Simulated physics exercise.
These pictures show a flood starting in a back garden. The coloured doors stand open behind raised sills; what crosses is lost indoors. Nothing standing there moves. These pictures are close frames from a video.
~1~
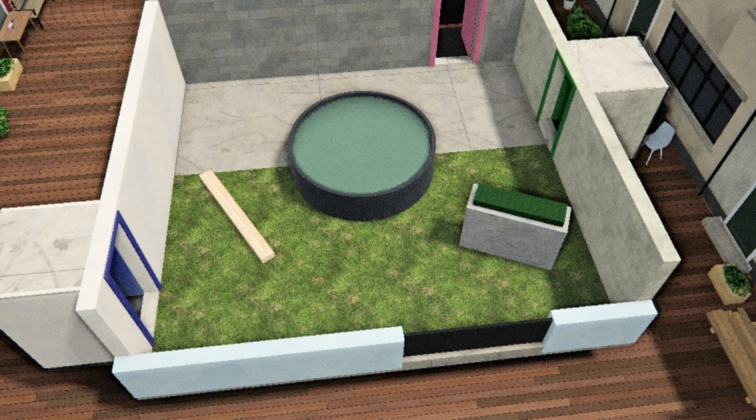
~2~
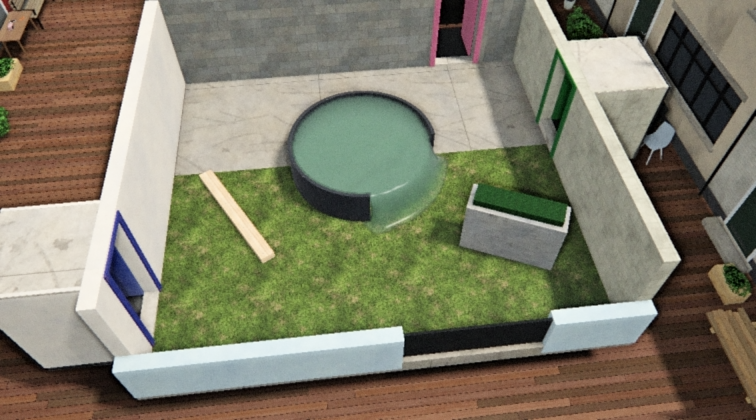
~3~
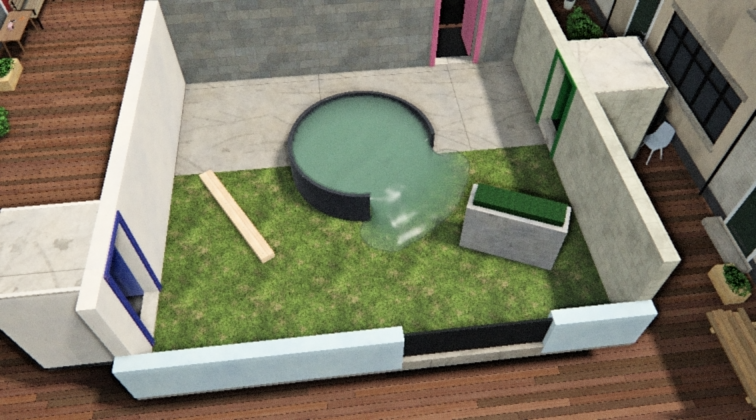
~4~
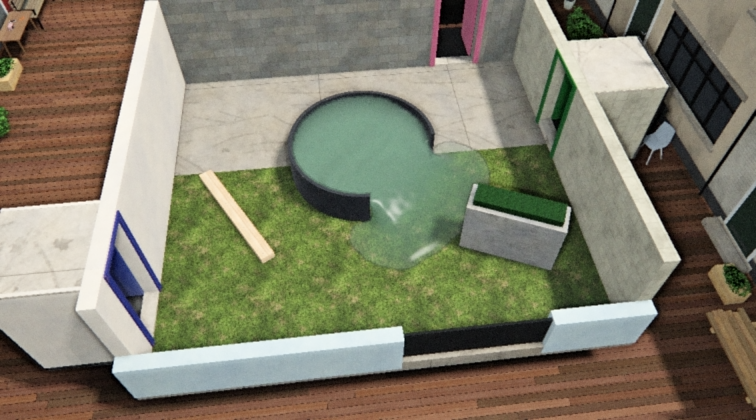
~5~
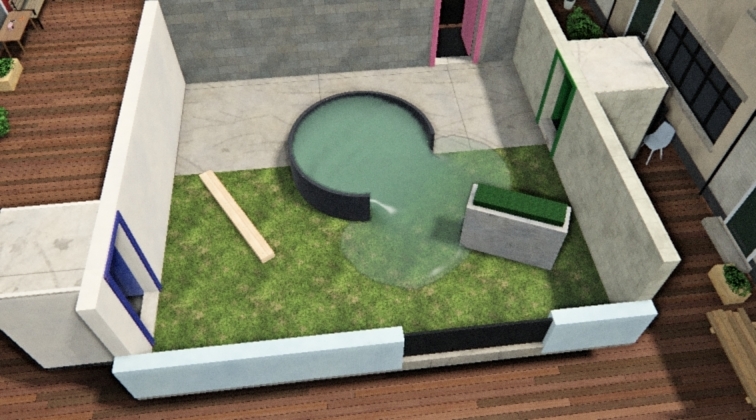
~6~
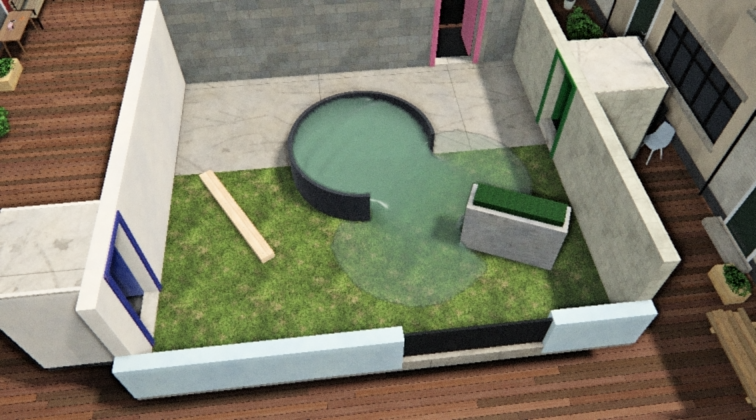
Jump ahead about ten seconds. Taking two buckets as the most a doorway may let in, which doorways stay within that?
At the end, the blue door will get more than two buckets; the green door will get two buckets at most; the pink door will get more than two buckets.
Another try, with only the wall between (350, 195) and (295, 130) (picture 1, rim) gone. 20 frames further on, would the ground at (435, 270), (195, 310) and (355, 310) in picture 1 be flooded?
One after the other: Dry, flooded, covered.
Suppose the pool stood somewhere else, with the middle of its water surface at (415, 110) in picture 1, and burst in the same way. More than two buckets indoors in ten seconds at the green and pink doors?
Briefly, the green door gets too much; the pink door gets too much.
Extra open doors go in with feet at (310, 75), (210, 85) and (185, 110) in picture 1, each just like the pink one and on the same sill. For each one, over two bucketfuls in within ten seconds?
Checking each in order, the first misses the threshold, the second misses the threshold, and the third misses the threshold.
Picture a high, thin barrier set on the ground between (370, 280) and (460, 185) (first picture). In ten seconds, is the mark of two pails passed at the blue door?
My answer is that the blue door gets past the mark.
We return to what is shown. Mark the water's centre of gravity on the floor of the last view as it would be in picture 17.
Centre of mass: Roughly (429, 205).
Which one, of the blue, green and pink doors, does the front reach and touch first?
Answer: The green door.
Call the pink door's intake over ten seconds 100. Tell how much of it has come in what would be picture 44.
Some 40 per cent.
A moment on, water covers 30 % of the floor; the blue door not reached, the green door wet at the sill, nothing in, the pink door not reached.
Next, water covers 35 % of the floor; the blue door not reached, the green door wet at the sill, nothing in, the pink door not reached.
Then, water covers 45 % of the floor; the blue door not reached, the green door wet at the sill, nothing in, the pink door not reached.
Later, water covers 70 % of the floor; the blue door under two buckets in, the green door wet at the sill, nothing in, the pink door over two buckets in.
In the end, water covers 95 % of the floor; the blue door over two buckets in, the green door wet at the sill, nothing in, the pink door far over two buckets in.
